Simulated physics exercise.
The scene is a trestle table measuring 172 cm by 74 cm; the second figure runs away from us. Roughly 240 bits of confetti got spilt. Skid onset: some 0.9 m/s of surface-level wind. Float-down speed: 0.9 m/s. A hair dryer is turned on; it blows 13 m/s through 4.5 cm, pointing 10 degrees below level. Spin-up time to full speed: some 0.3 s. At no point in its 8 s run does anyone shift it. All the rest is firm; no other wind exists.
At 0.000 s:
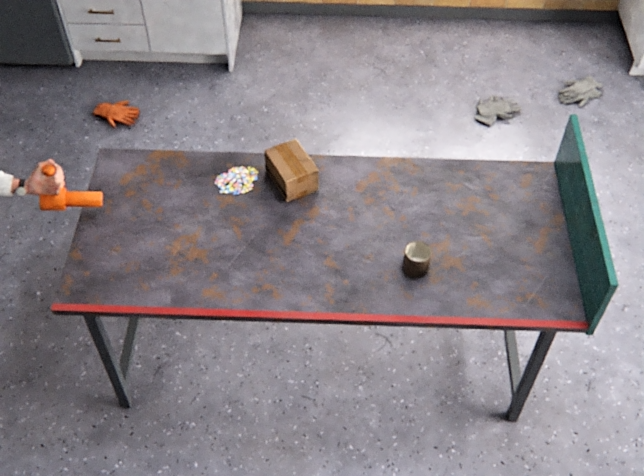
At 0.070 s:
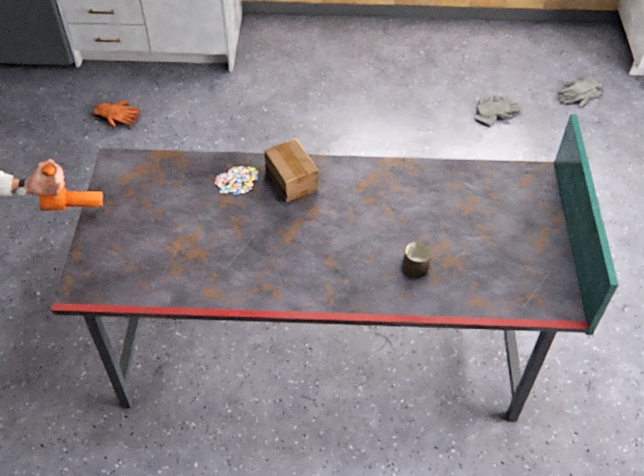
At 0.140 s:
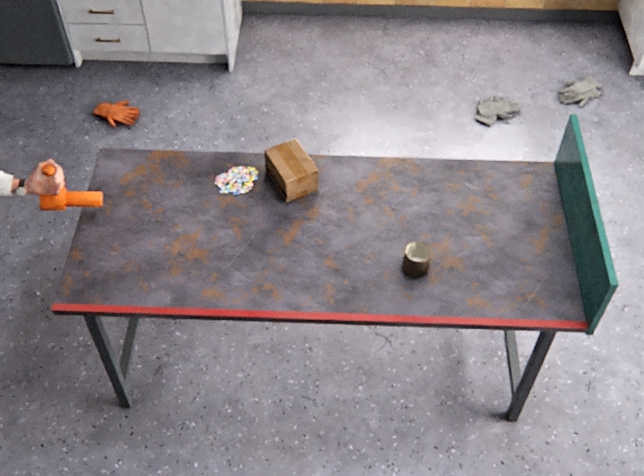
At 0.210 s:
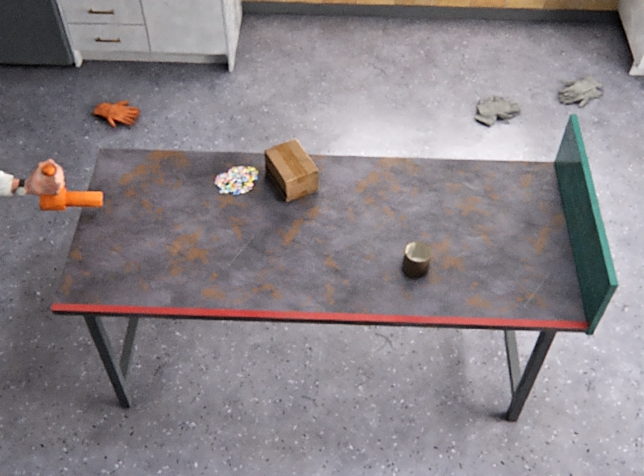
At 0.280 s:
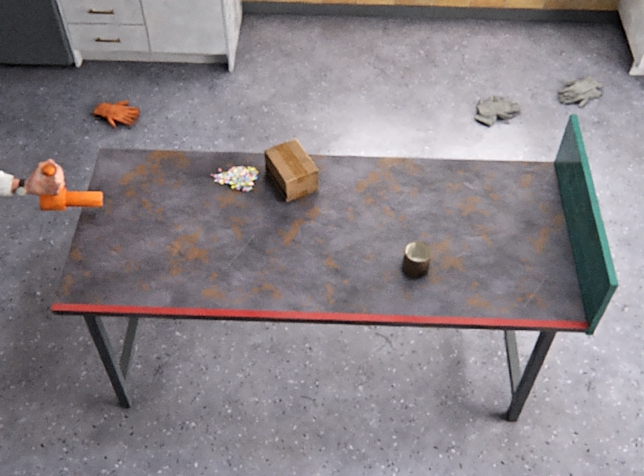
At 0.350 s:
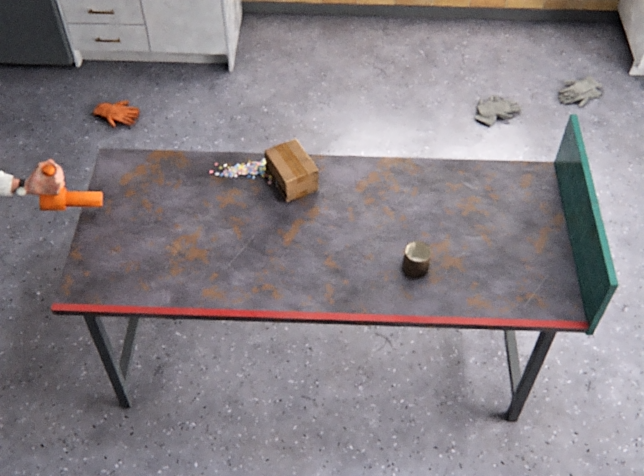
Bits of confetti lie still in a pile beside a wooden box on a trestle table, while a hand at the left holds an orange hair dryer pointed across the tabletop. Then the pile stirs and thins, spreading a little rightward toward the box, while the box and mug stay put.
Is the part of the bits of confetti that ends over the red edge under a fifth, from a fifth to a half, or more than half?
Fraction over the red edge: Under one fifth.
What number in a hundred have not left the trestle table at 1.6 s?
Around 2 %.
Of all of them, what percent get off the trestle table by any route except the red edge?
Roughly 100 per cent.
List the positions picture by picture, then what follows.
In the first picture, the middle of the bits of confetti is near (238, 179), none has stirred yet and the mouth of the hair dryer is at (102, 200).
In the second picture, the middle of the bits of confetti is near (238, 178), none has stirred yet and the red edge is centred on (318, 319).
In the third picture, the middle of the bits of confetti is near (238, 178), none has stirred yet, the top of a box is at (291, 160) and the top of a mug is at (418, 251).
In the fourth picture, the middle of the bits of confetti is near (238, 178) and none has stirred yet.
In the fifth picture, the middle of the bits of confetti is near (241, 177), the farthest in sight from the hair dryer is at (256, 172) and about 20 % have left their places.
In the sixth picture, the middle of the bits of confetti is near (250, 170), the farthest in sight from the hair dryer is at (264, 161) and about 75 % have left their places.
After 1.6 s, 6 % are on the move or not yet settled, 0 % are over the red edge.
After 2.6 s, 1 % are on the move or not yet settled, 0 % are over the red edge.
After 4.4 s, 0 % are on the move or not yet settled, 0 % are over the red edge.
After 8.0 s, at the end, 0 % are over the red edge.
